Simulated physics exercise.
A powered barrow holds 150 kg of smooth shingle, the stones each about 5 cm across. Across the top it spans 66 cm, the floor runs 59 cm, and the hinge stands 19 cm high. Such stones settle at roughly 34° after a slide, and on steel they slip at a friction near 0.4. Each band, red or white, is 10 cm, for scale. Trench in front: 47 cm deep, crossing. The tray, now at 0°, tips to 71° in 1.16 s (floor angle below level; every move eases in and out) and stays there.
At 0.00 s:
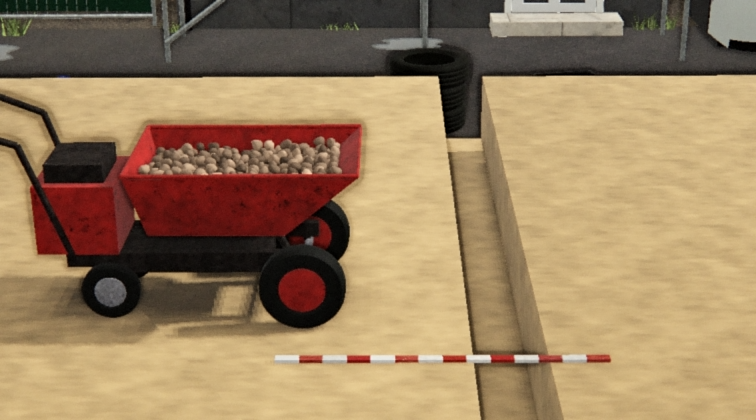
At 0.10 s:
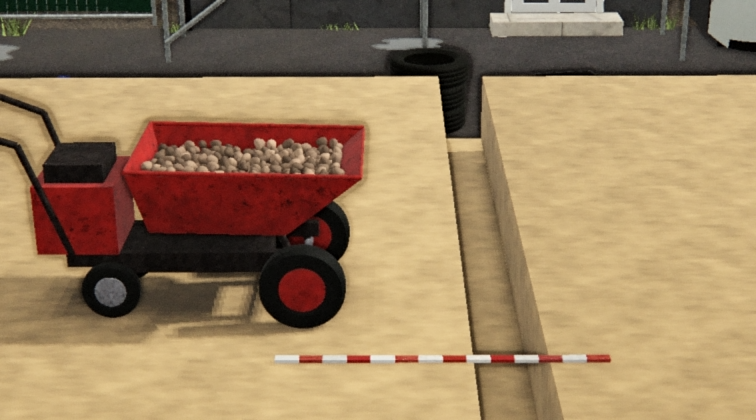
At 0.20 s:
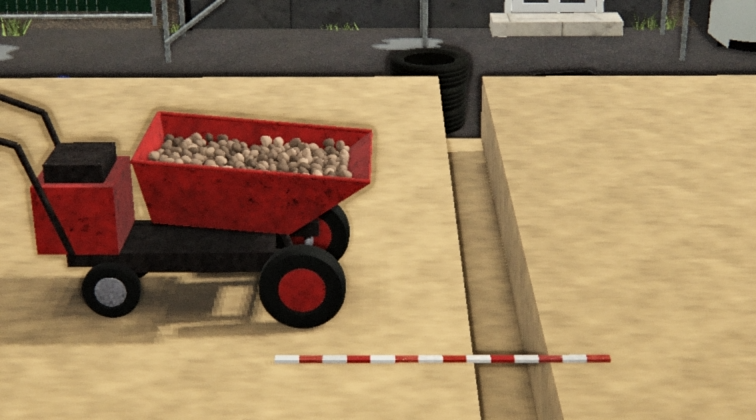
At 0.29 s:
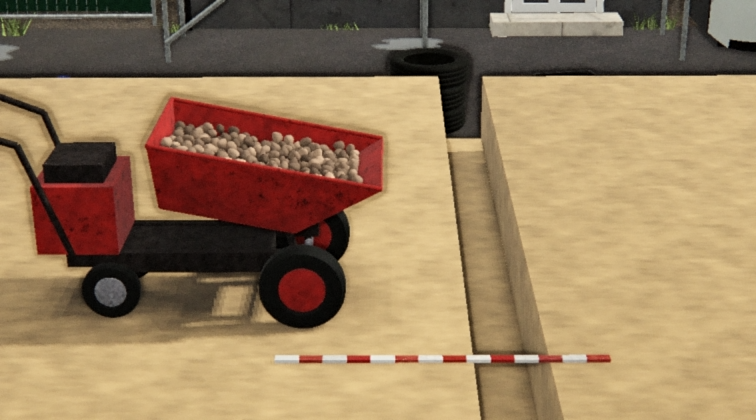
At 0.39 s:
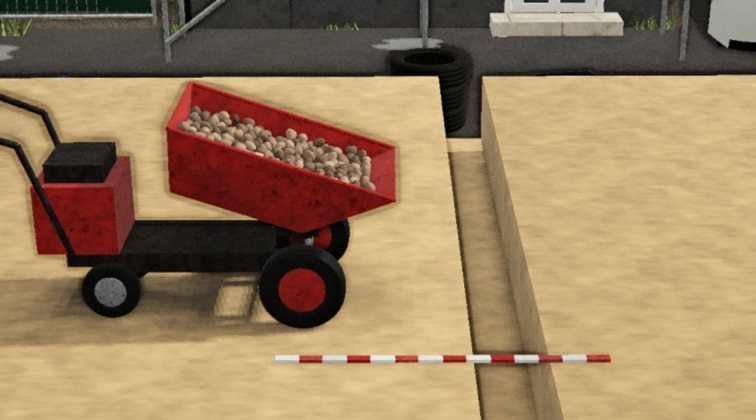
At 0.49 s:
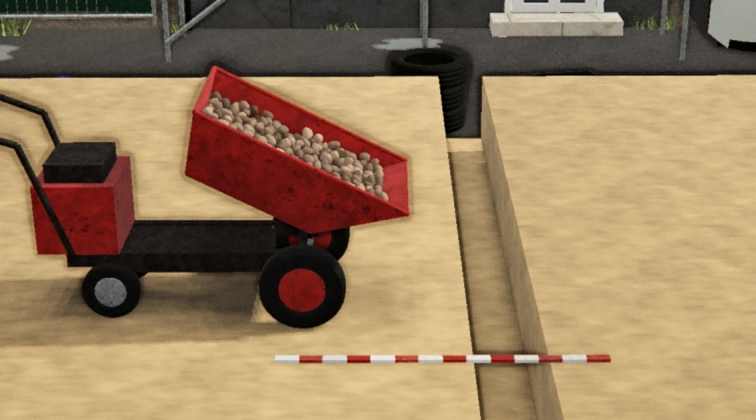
A red tray full of small brown stones tilted steadily toward the right on a parked barrow, its left end rising while the wheels stayed still on the sandy ground beside a narrow trench.
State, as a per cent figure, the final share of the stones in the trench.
The final share is about 88 per cent.
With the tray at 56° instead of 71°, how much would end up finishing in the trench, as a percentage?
It would be close to 95 percent.
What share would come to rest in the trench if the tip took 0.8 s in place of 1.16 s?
Around 90 per cent would end in the trench.
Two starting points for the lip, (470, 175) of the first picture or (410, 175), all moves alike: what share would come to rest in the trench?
From the first place around 5 per cent, from the other around 70.
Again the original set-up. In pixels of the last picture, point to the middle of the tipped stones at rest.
I'd point somewhere around (497, 366).
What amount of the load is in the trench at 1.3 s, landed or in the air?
About 45 per cent by then.
After 0.9 s the floor is at 60°; 100 % in the tray; the foremost stones are at (431, 240).
After 1.3 s the floor is at 71°; 43 % in the tray, 11 % short of the trench, 46 % in the trench; the foremost stones are at (529, 338).
After 1.6 s the floor is at 71°; 6 % in the tray, 13 % short of the trench, 80 % in the trench, 1 % past the trench; the foremost stones are at (572, 313).
After 3.6 s the floor is at 71°; 0 % in the tray, 11 % short of the trench, 88 % in the trench, 1 % past the trench; the foremost stones are at (615, 310).
